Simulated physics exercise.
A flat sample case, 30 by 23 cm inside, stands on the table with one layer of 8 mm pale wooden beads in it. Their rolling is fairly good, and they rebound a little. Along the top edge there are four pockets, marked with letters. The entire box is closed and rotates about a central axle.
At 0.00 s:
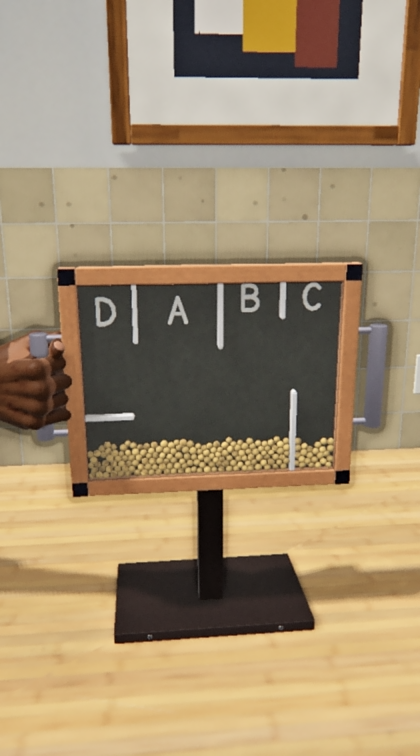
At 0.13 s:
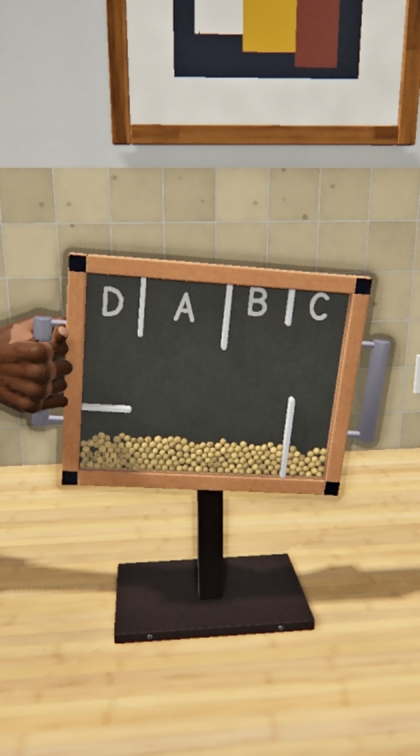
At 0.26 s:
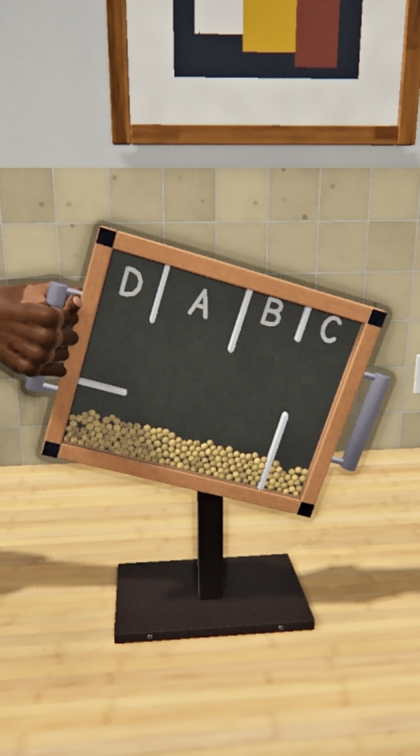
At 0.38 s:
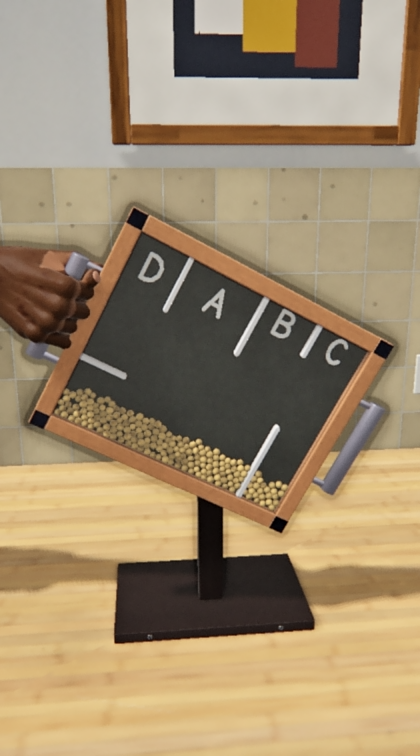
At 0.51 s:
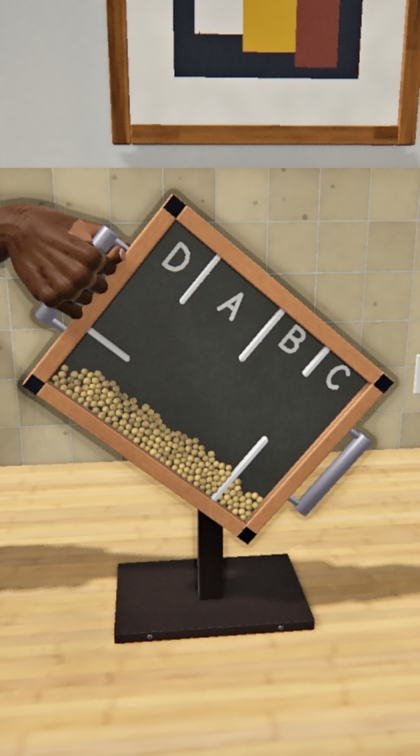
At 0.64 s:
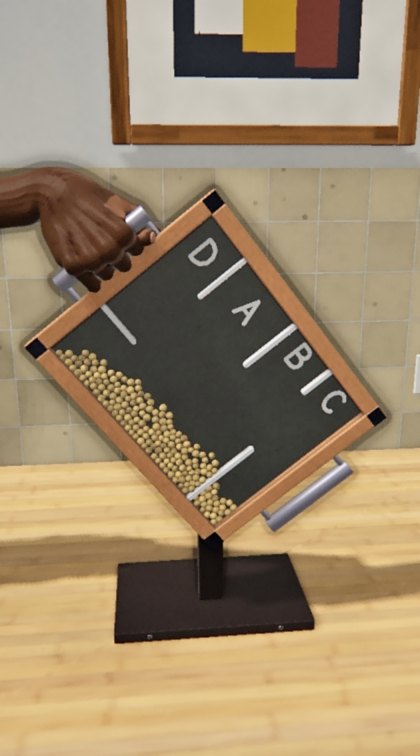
To begin with, a framed dark board lettered D, A, B, C stands level on a black base, pale beads spread along its bottom. A hand gripping the left handle then turns it steadily clockwise until it is steeply tilted, and the beads shift into a sloping heap along the lower left side.
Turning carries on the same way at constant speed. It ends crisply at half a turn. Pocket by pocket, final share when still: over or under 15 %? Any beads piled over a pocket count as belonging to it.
Outcome: Pocket A: I expect it to fall behind the mark, pocket B: I expect it to beat the mark, pocket C: I expect it to beat the mark, pocket D: I expect it to fall behind the mark.
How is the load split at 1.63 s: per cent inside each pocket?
Pocket A: 0; pocket B: 10; pocket C: 20; pocket D: 0.
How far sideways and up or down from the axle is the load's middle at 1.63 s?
The middle lies about 6 cm left of the axle and around 10 cm underneath.
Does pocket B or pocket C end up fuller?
By the end, pocket C holds more.
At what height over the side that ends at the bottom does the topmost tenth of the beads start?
Somewhere near 9 cm, I'd say.
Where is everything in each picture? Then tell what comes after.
The first frame shows level, about 180 beads; beads centred (207, 457); top one (128, 444); A (178, 310), B (251, 298), C (312, 297), D (106, 312); walls (291, 471) to (294, 392), (83, 418) to (132, 417).
The second frame shows turned 5° clockwise; beads centred (200, 457); top one (101, 436).
The third frame shows turned 17° clockwise; beads centred (184, 453); top one (92, 413).
The fourth frame shows turned 28° clockwise; beads centred (171, 448); top one (66, 392).
The fifth frame shows turned 40° clockwise; beads centred (162, 442); top one (65, 368).
The sixth frame shows turned 52° clockwise; beads centred (156, 436); top one (59, 353); A (249, 310), B (299, 357), C (334, 401), D (205, 255); partition tips (200, 296), (246, 365), (304, 392).
By 1.13 s it has turned 96°, the beads' middle is 6 cm left of and 7 cm below the axle; inside pockets, C 5 %.
By 2.12 s it has turned 180°, the beads' middle is 10 cm left of and 6 cm below the axle; inside pockets, B 20 %, C 20 %.
At rest by 3.0 s, A 0 %, B 45 %, C 55 %, D 0 %.
